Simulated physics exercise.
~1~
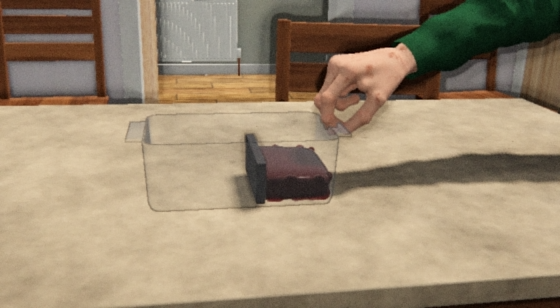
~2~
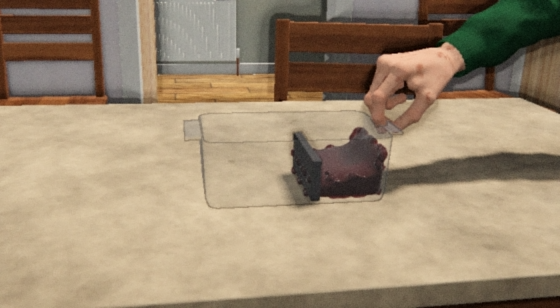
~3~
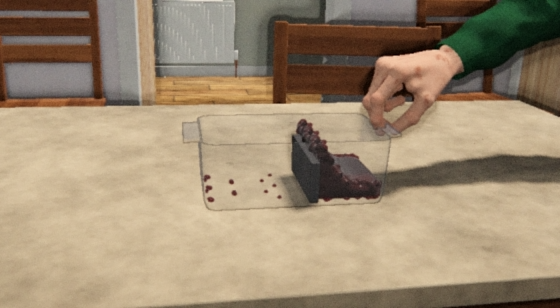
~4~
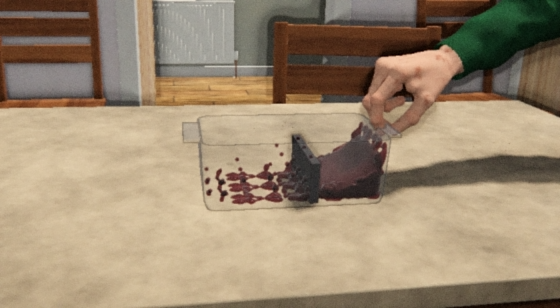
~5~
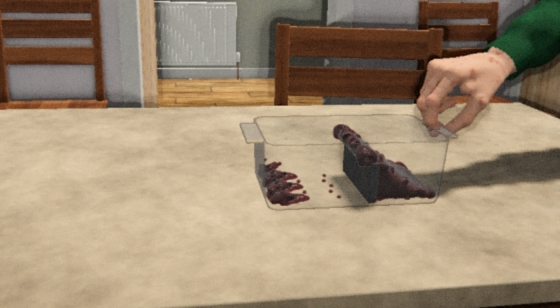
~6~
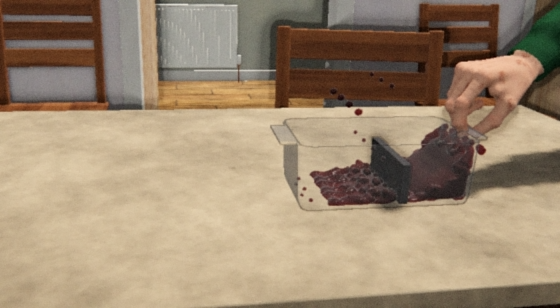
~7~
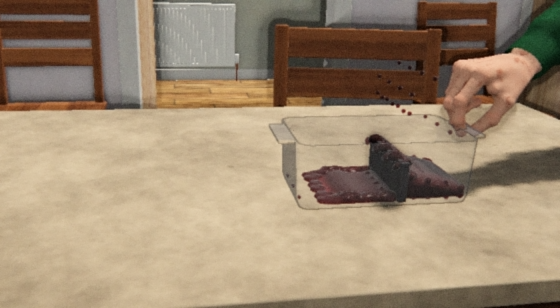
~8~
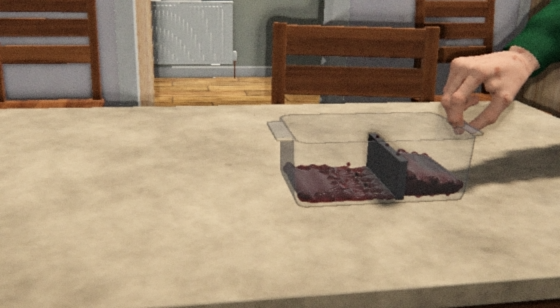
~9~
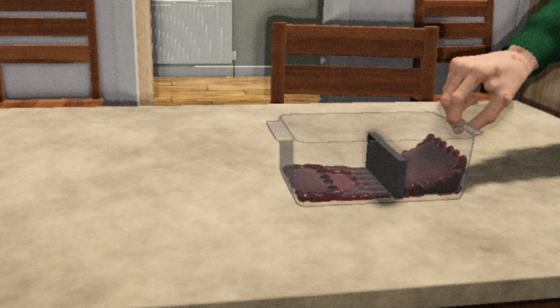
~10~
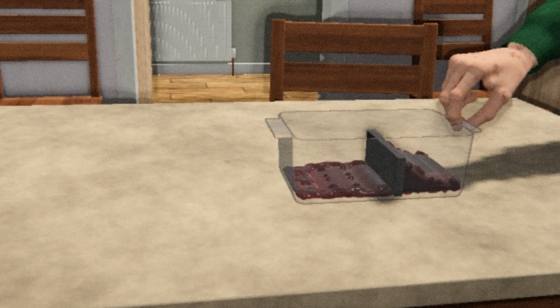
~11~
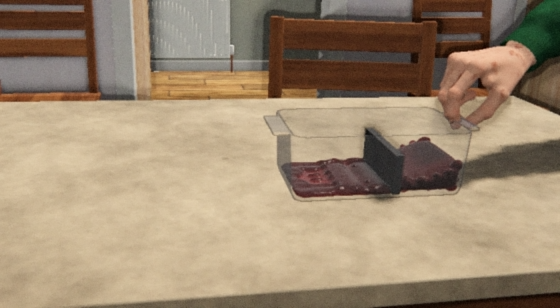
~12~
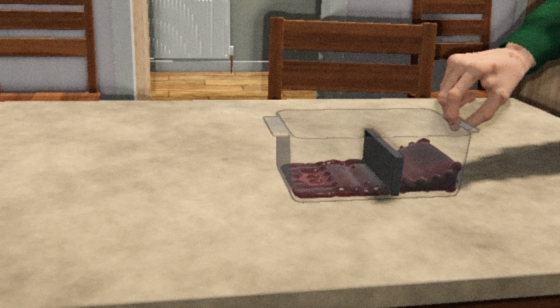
In the video, a hand slides a clear, divided tub of dark red liquid rightward across a table in two moves; the liquid surges over the divider, some drops fly above the rim, and the tub rests with liquid on both sides.
